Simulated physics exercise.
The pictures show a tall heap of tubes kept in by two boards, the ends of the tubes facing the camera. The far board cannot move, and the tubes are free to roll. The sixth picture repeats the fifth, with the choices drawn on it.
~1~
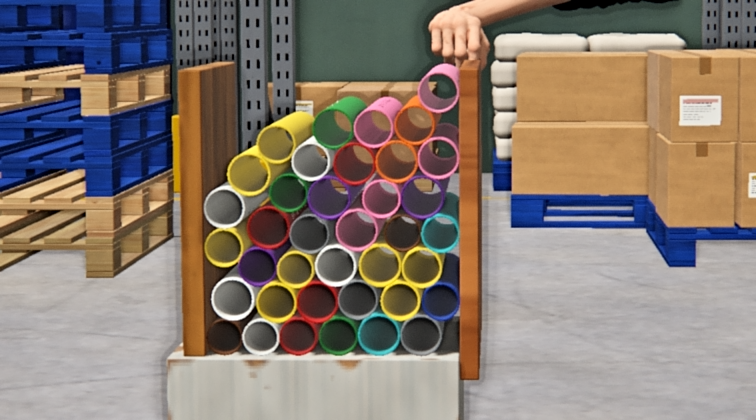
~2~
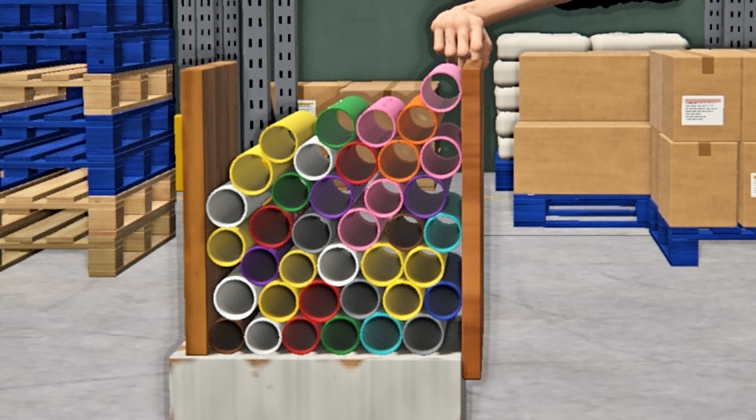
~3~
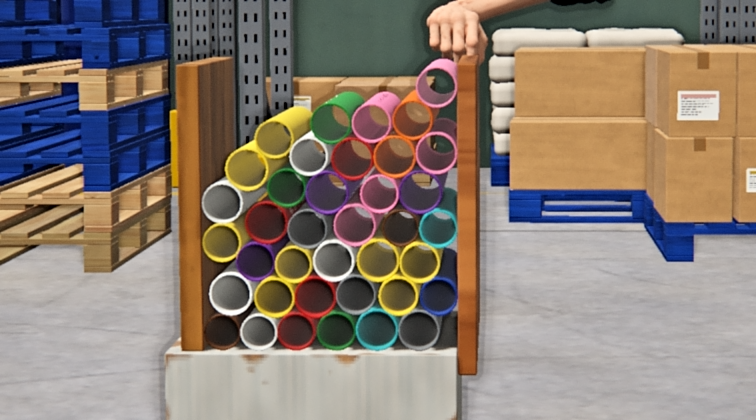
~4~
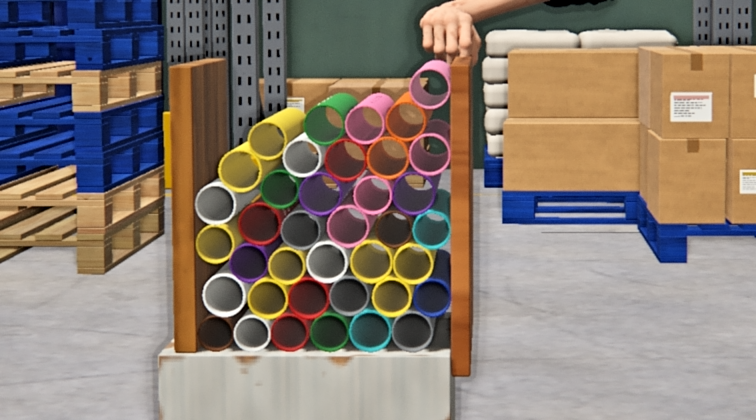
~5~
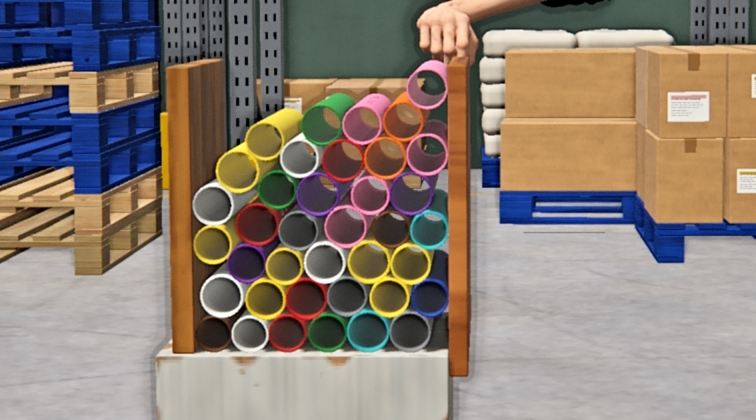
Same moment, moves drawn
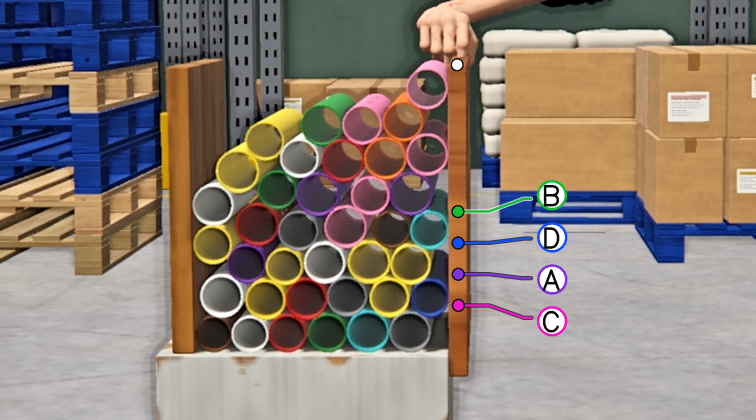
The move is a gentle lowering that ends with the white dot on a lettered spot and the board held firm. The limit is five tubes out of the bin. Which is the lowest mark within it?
D is the limit.
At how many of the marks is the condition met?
The number is two.
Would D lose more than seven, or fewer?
Fewer than seven.
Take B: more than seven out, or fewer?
At B, fewer than seven.
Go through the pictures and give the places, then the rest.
The first frame shows a yellow tube (277, 144); side board (471, 208); a brown tube (225, 337).
The second frame shows a brown tube (227, 337); a grey tube (424, 335).
The third frame shows a yellow tube (420, 263); a yellow tube (294, 264).
The fourth frame shows a purple tube (413, 194); a purple tube (320, 195).
The fifth frame shows a red tube (343, 161); a yellow tube (265, 141); side board (460, 204).
On the marked copy, A at (459, 274); B at (458, 212); C at (459, 305); D at (458, 243); the white dot at (458, 64).
Taking D. A third of the way, top of the board (448, 143).
Two thirds of the way, top of the board (449, 232).
When it is over, top of the board (449, 242), three out over the board.
As for the rest, A more than five out over the board; B three out over the board; C more than five out over the board.
